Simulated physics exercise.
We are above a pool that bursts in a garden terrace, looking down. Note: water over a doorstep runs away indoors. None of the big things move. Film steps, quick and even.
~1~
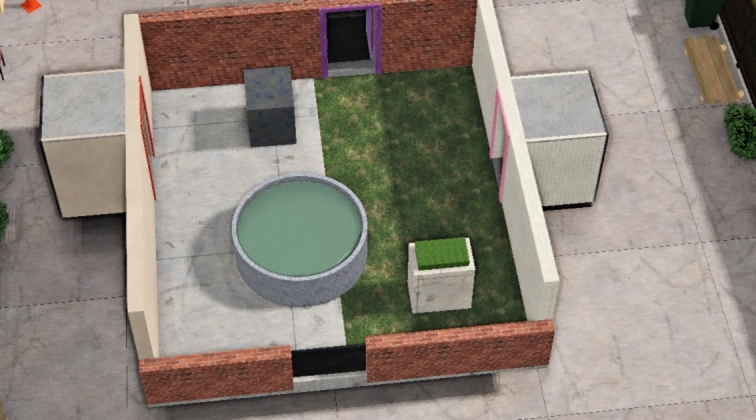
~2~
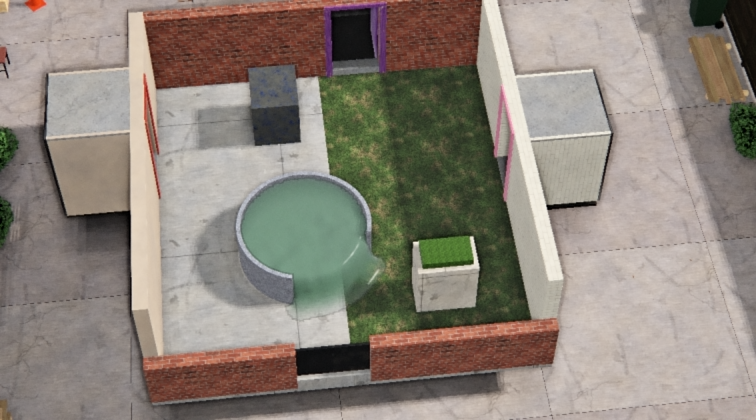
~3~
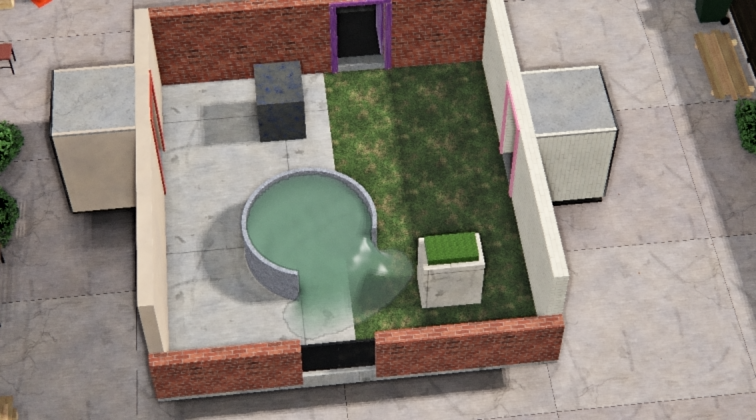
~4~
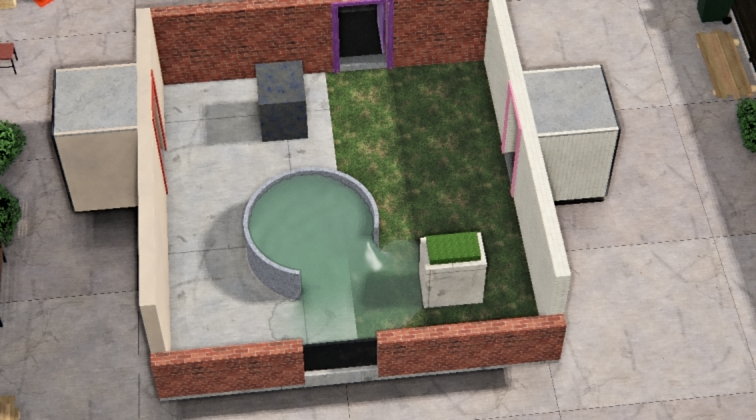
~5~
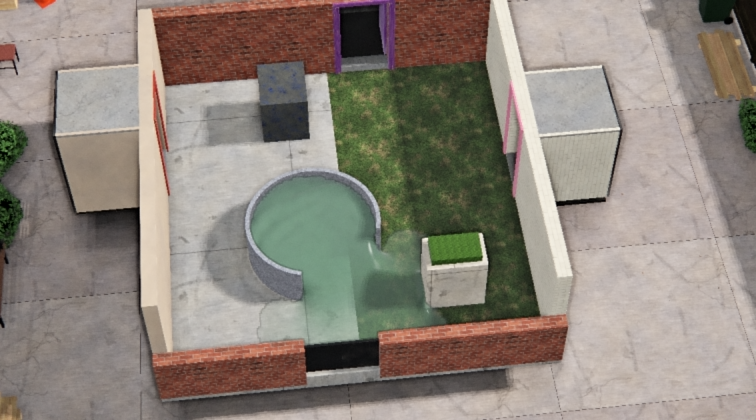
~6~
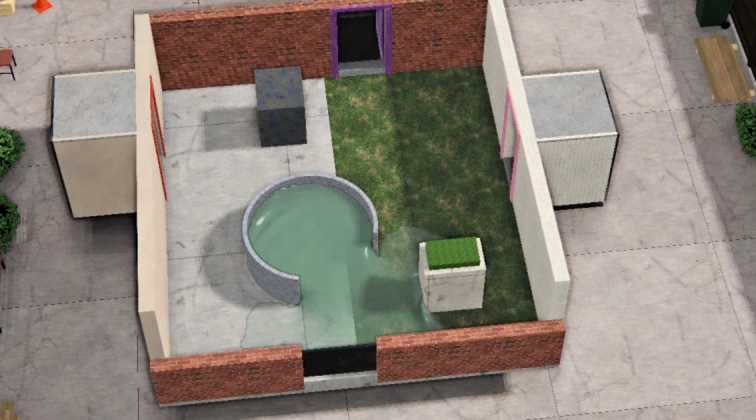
In a walled garden terrace seen from above, a round grey pool of green water sits whole, then its front right side opens and water pours out, spreading over the paving and grass around a white grass-topped block.
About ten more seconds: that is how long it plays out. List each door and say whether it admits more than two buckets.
Pink door - admits more than two; red door - admits no more than two; purple door - admits no more than two.
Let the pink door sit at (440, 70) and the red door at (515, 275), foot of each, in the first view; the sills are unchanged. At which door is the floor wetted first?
Answer: The red-painted one.
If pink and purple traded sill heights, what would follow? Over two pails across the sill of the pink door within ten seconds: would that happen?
To put it shortly, the pink door receives less.
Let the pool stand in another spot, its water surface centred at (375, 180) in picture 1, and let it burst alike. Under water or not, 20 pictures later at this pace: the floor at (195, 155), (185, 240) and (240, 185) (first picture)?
First spot stays unwetted, second spot stays unwetted, third spot stays unwetted.
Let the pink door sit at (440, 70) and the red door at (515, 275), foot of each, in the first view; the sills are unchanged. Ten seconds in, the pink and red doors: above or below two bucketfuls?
The pink door overflows, and the red door overflows.
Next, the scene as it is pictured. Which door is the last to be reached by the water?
From what the pictures show, it's the purple-painted one.
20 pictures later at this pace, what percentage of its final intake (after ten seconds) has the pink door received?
I'd put it at 0 percent.
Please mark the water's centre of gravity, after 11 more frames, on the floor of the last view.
Near (367, 300).
A moment on, water covers 25 % of the floor; the pink door not reached, the red door not reached, the purple door not reached.
Next, water covers 35 % of the floor; the pink door not reached, the red door not reached, the purple door not reached.
Then, water covers 50 % of the floor; the pink door wet at the sill, nothing in, the red door not reached, the purple door not reached.
Later, water covers 90 % of the floor; the pink door over two buckets in, the red door wet at the sill, nothing in, the purple door not reached.
In the end, water covers 100 % of the floor; the pink door over two buckets in, the red door wet at the sill, nothing in, the purple door wet at the sill, nothing in.
